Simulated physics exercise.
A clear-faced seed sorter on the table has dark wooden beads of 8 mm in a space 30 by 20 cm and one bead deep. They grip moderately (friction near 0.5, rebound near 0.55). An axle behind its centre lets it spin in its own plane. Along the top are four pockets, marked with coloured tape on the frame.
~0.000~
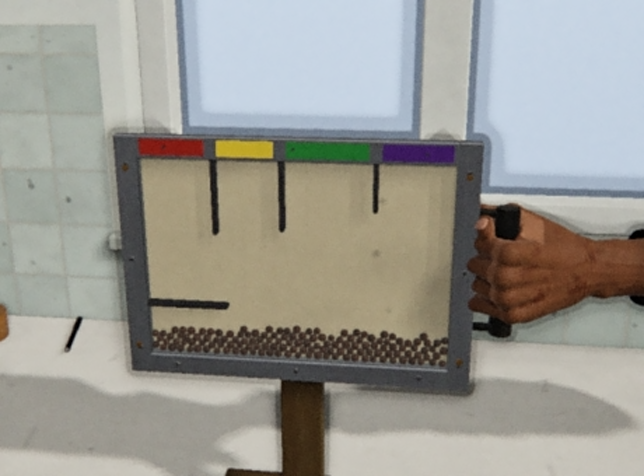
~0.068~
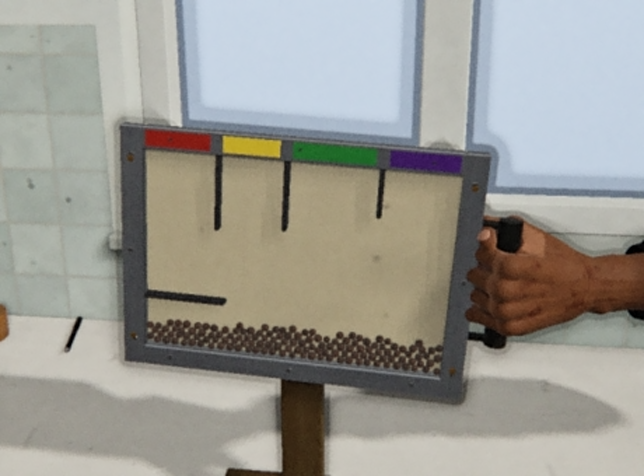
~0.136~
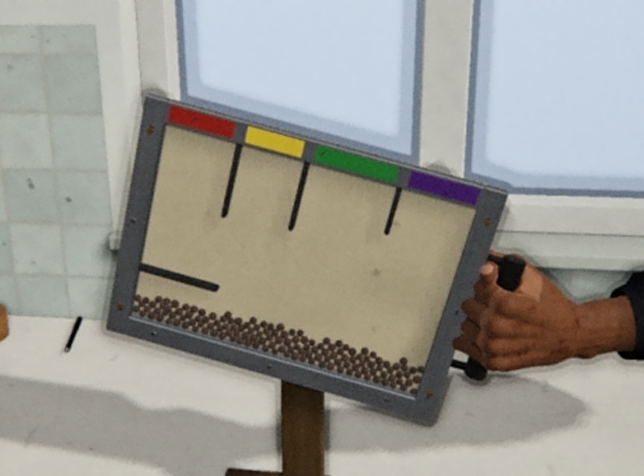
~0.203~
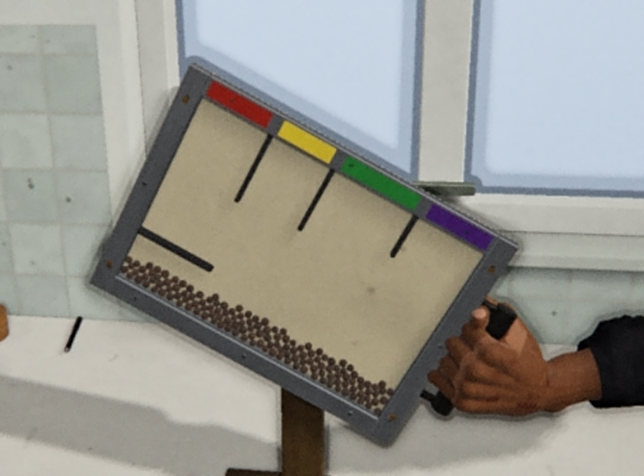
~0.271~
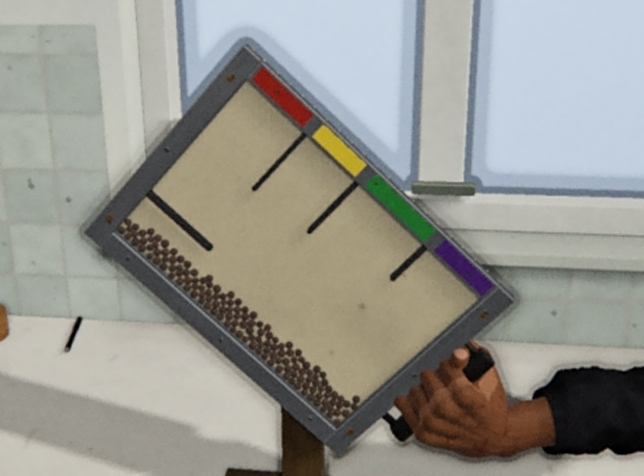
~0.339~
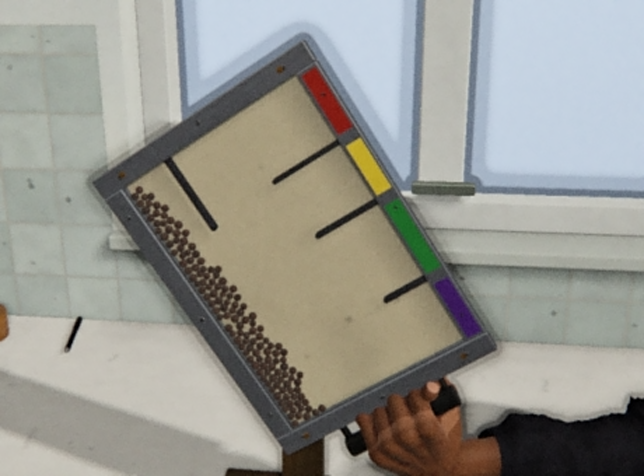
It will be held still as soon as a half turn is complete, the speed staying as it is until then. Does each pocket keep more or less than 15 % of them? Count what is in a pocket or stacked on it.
Red less, purple more, yellow less, green more than 15 %.
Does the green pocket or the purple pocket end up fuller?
It is the purple pocket.
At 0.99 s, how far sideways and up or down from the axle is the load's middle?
Some 11 cm left and 4 cm below.
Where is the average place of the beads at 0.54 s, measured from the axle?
About 6 cm left and 8 cm below.
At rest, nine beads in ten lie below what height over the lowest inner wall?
About 7 cm.
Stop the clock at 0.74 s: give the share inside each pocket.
Red pocket: 0; purple pocket: 35; yellow pocket: 0; green pocket: 0.
After 0.54 s it has turned 100°, the beads' middle is 6 cm left of and 8 cm below the axle; inside pockets, nothing yet.
After 0.74 s it has turned 142°, the beads' middle is 8 cm left of and 9 cm below the axle; inside pockets, purple 35 %.
After 0.99 s it has turned 180°, the beads' middle is 11 cm left of and 4 cm below the axle; inside pockets, purple 40 %, green 5 %.
All still by 2.6 s, red 0 %, purple 65 %, yellow 0 %, green 35 %.
